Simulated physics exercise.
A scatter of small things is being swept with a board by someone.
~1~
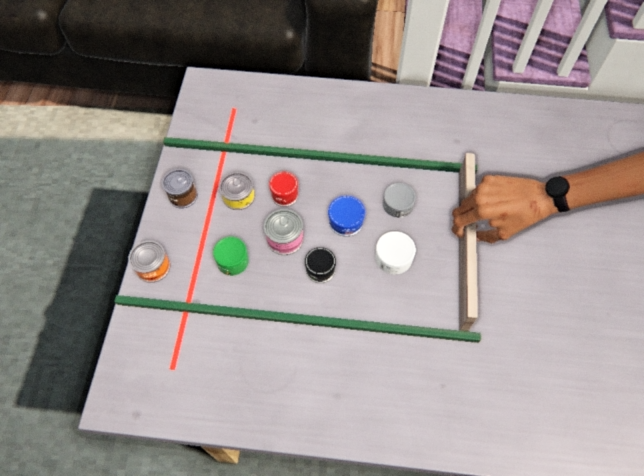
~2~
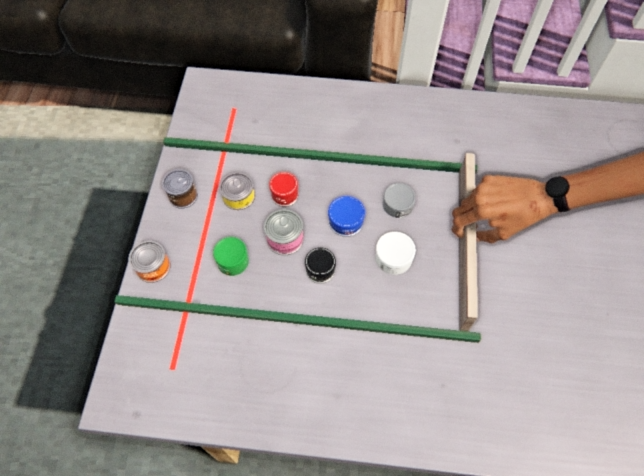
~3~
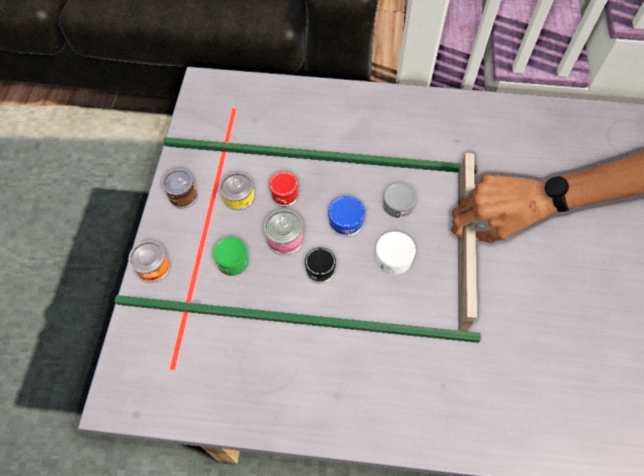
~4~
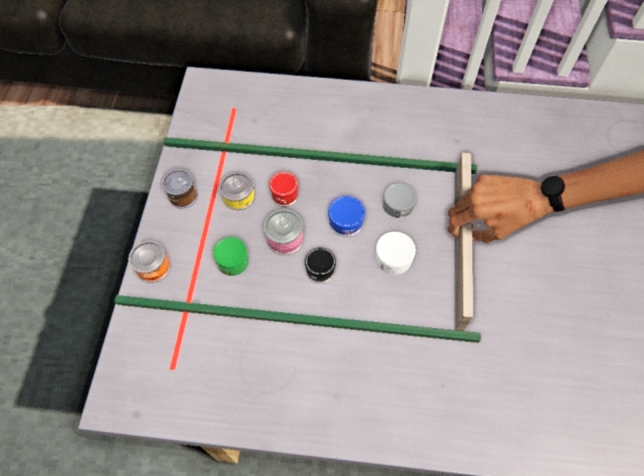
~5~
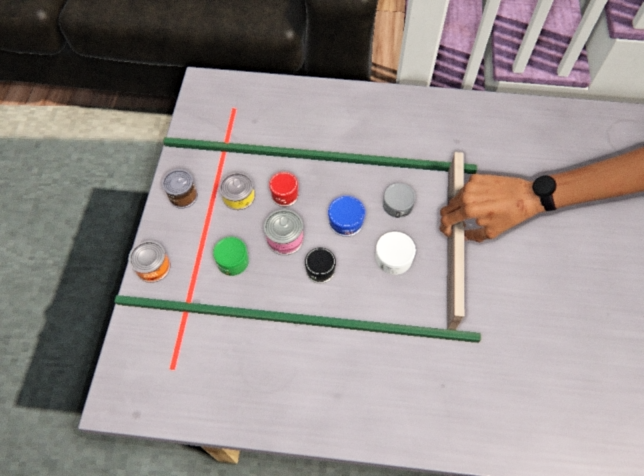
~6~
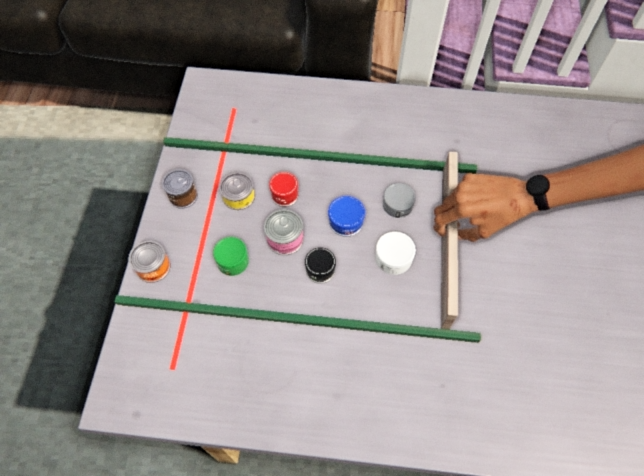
A hand wearing a black watch held still at first, then slid a wooden board slightly left between two green strips, while the colourful little tins and tubs ahead of it stayed put.
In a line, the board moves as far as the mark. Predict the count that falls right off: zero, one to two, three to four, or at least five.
The count is one to two.
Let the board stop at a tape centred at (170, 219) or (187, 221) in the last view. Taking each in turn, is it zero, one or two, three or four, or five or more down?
Count by try - five or over; three or four.
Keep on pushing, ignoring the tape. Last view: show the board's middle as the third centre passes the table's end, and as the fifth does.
I'd put the first at about (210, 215) and the next at about (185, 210).
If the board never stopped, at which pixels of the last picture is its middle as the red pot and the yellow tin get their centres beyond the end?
I'd put it close to (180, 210), and close to (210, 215) for the other one.
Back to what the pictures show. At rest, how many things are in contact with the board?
Result: 4 in all.
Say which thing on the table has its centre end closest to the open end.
That'd be the yellow tin, foremost of the lot.
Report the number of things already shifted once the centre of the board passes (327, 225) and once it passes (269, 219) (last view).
First position 5; second position 9.
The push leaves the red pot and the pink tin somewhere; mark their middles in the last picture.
Red pot at (175, 180), pink tin at (156, 216).
Soon after, none off yet; orange tin at rest near (150, 262); brown tin at rest near (180, 189); yellow tin at rest near (238, 192).
By the end, the number that fall off is one or two; fallen, brown tin and orange tin.
